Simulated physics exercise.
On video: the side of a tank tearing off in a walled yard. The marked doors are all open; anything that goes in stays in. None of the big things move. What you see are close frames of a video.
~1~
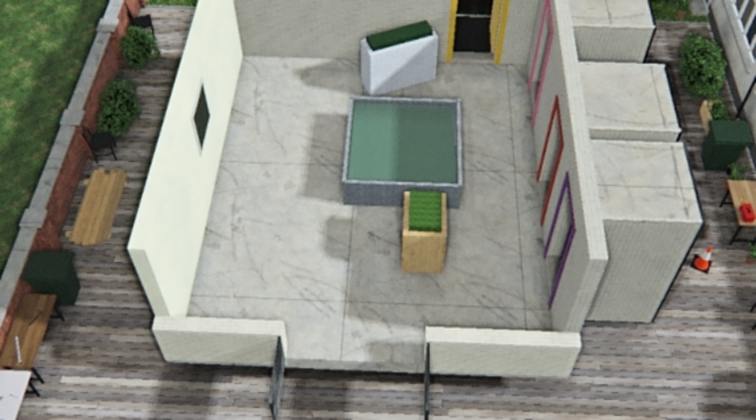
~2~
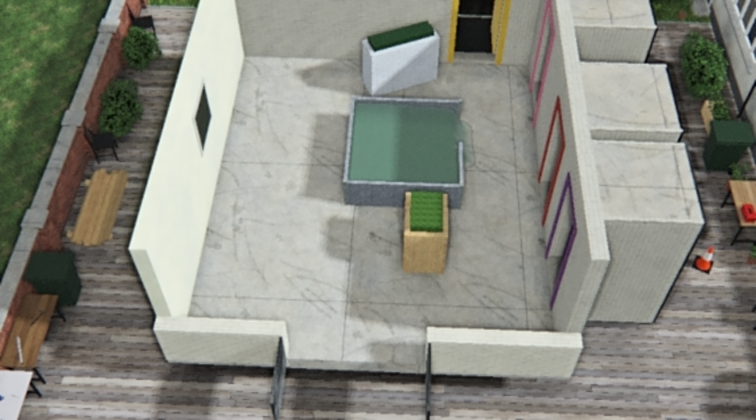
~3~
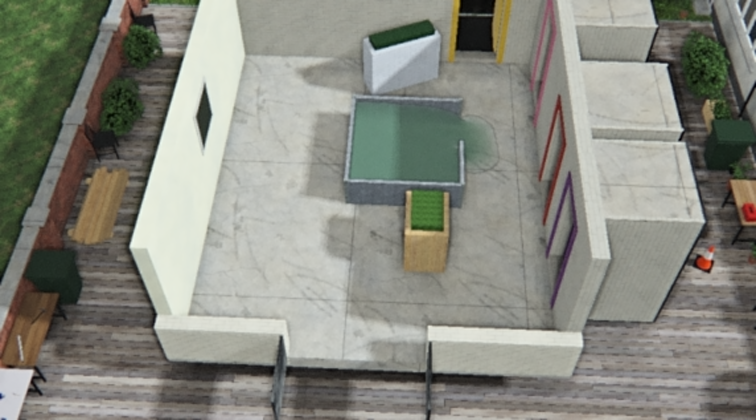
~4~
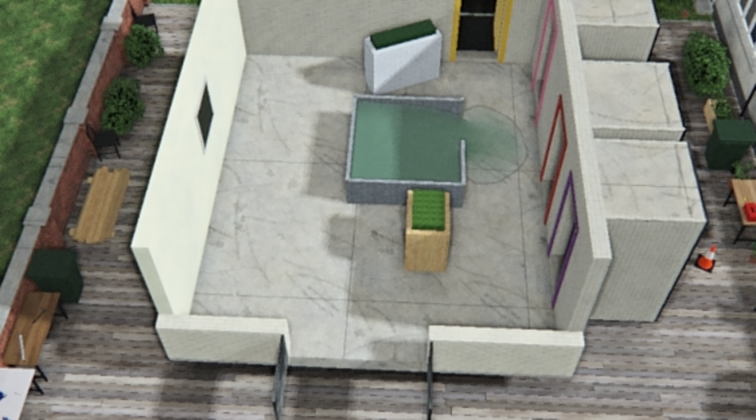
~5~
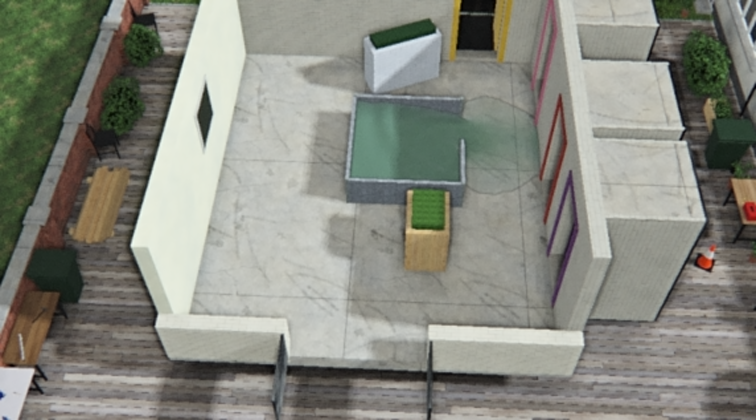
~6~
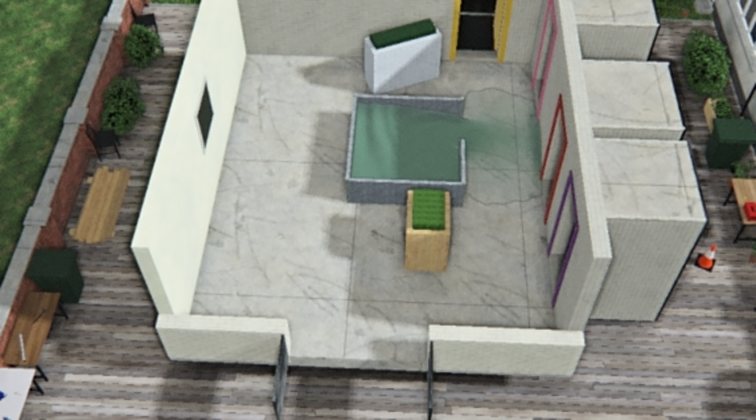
We see a walled yard with a grey-edged tank of green water behind a wooden planter; the tank's right side opens, and water pours out to the right, spreading in a thin, rounded sheet across the pale floor.
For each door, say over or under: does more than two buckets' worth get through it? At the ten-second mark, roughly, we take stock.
The red door will most likely exceed two buckets; the pink door will most likely not exceed two buckets; the purple door will most likely not exceed two buckets; the yellow door will most likely exceed two buckets.
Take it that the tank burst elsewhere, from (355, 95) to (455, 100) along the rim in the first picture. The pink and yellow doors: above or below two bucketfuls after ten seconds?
Check - pink: Comes out below; yellow: Comes out above.
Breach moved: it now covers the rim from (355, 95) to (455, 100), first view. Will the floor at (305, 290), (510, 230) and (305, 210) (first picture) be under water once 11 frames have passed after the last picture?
Going in your order, I'd say still bare, then still bare, then still bare.
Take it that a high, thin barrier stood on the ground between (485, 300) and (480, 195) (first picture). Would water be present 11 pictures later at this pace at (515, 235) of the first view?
That spot would be inundated.
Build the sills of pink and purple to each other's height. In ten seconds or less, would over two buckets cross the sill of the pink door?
I'd say the pink door tops the limit this time.
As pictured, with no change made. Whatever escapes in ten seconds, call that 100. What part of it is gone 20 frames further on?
Close to 20 %.
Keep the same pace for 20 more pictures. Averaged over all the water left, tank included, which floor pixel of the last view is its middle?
Close to (451, 159), I reckon.
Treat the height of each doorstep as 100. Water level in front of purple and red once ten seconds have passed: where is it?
Some 40 percent and then some 80 percent.
A moment on, water covers 10 % of the floor; the red door under two buckets in, the pink door wet at the sill, nothing in, the purple door not reached, the yellow door not reached.
Next, water covers 20 % of the floor; the red door under two buckets in, the pink door wet at the sill, nothing in, the purple door wet at the sill, nothing in, the yellow door wet at the sill, nothing in.
Then, water covers 40 % of the floor; the red door over two buckets in, the pink door wet at the sill, nothing in, the purple door wet at the sill, nothing in, the yellow door over two buckets in.
Later, water covers 65 % of the floor; the red door over two buckets in, the pink door wet at the sill, nothing in, the purple door wet at the sill, nothing in, the yellow door far over two buckets in.
In the end, water covers 90 % of the floor; the red door over two buckets in, the pink door wet at the sill, nothing in, the purple door wet at the sill, nothing in, the yellow door far over two buckets in.
